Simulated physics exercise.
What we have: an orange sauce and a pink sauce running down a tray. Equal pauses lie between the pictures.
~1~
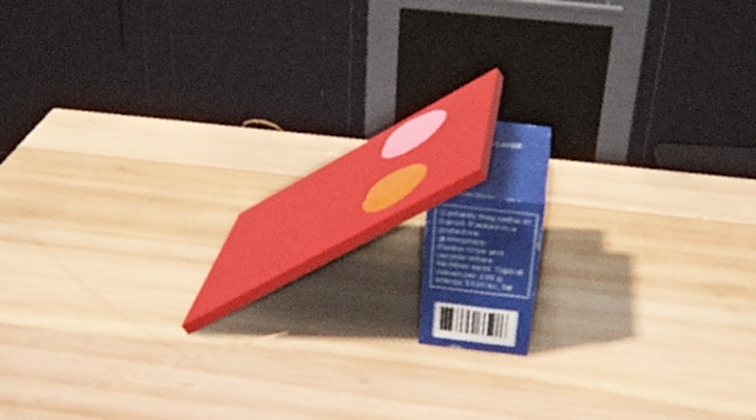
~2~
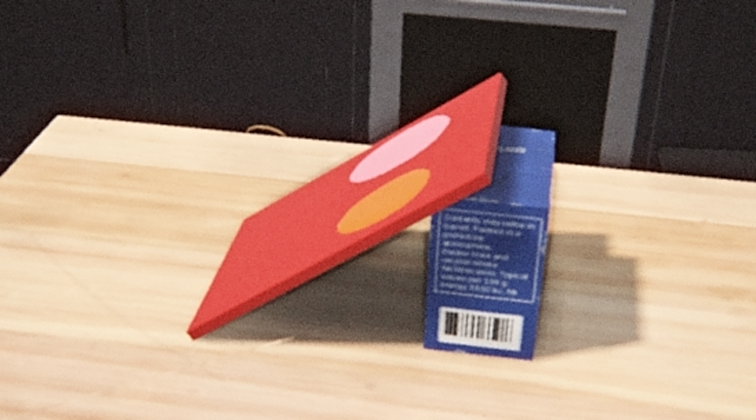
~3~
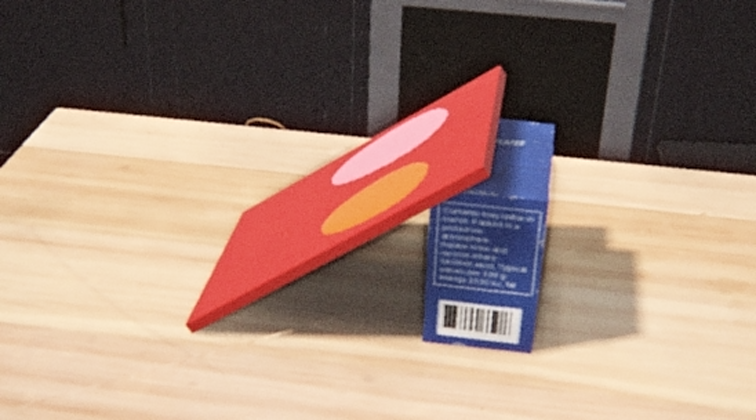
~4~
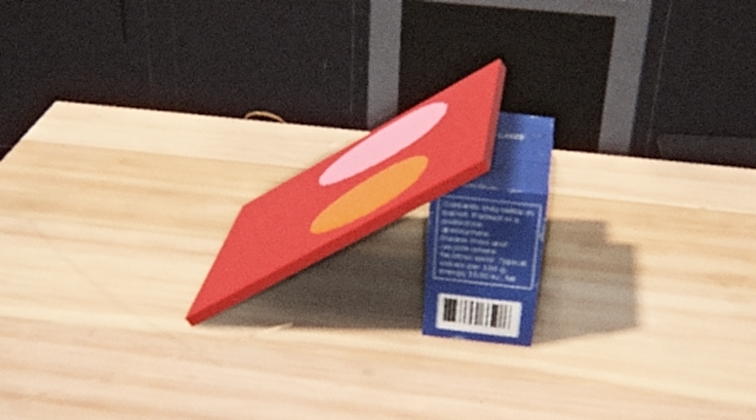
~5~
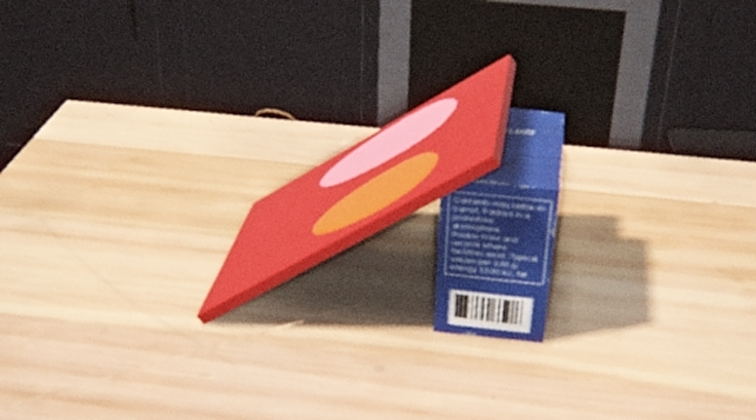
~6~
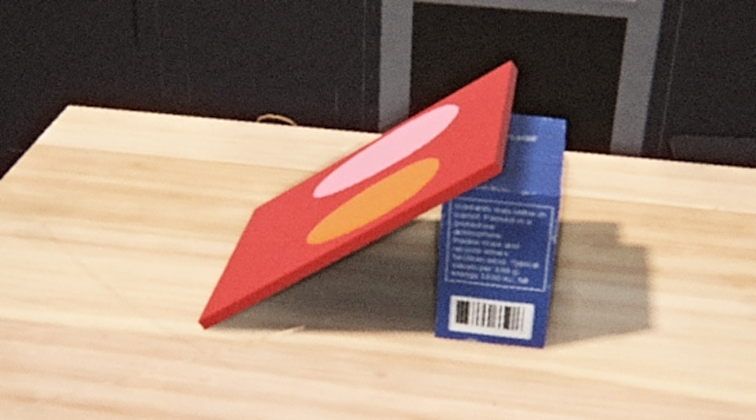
At first, a pink patch and an orange patch of sauce sit near the upper end of a red tray leaning against a blue box on a wooden table. Both then stretch down the slope toward the lower left, lengthening quickly before creeping more slowly, while the tray stays propped.
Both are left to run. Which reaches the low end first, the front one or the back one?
First at the edge is the back one.
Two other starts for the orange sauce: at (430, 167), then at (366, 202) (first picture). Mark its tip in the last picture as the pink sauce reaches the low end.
First near (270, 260), then near (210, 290).
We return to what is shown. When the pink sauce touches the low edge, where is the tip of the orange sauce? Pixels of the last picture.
Close to (244, 271).
A moment on, the orange sauce is three quarters of the way down; the pink sauce is three quarters of the way down.
Further on, the orange sauce is three quarters of the way down; the pink sauce is close to the edge.
When it is over, the orange sauce is close to the edge; the pink sauce is at the low edge.
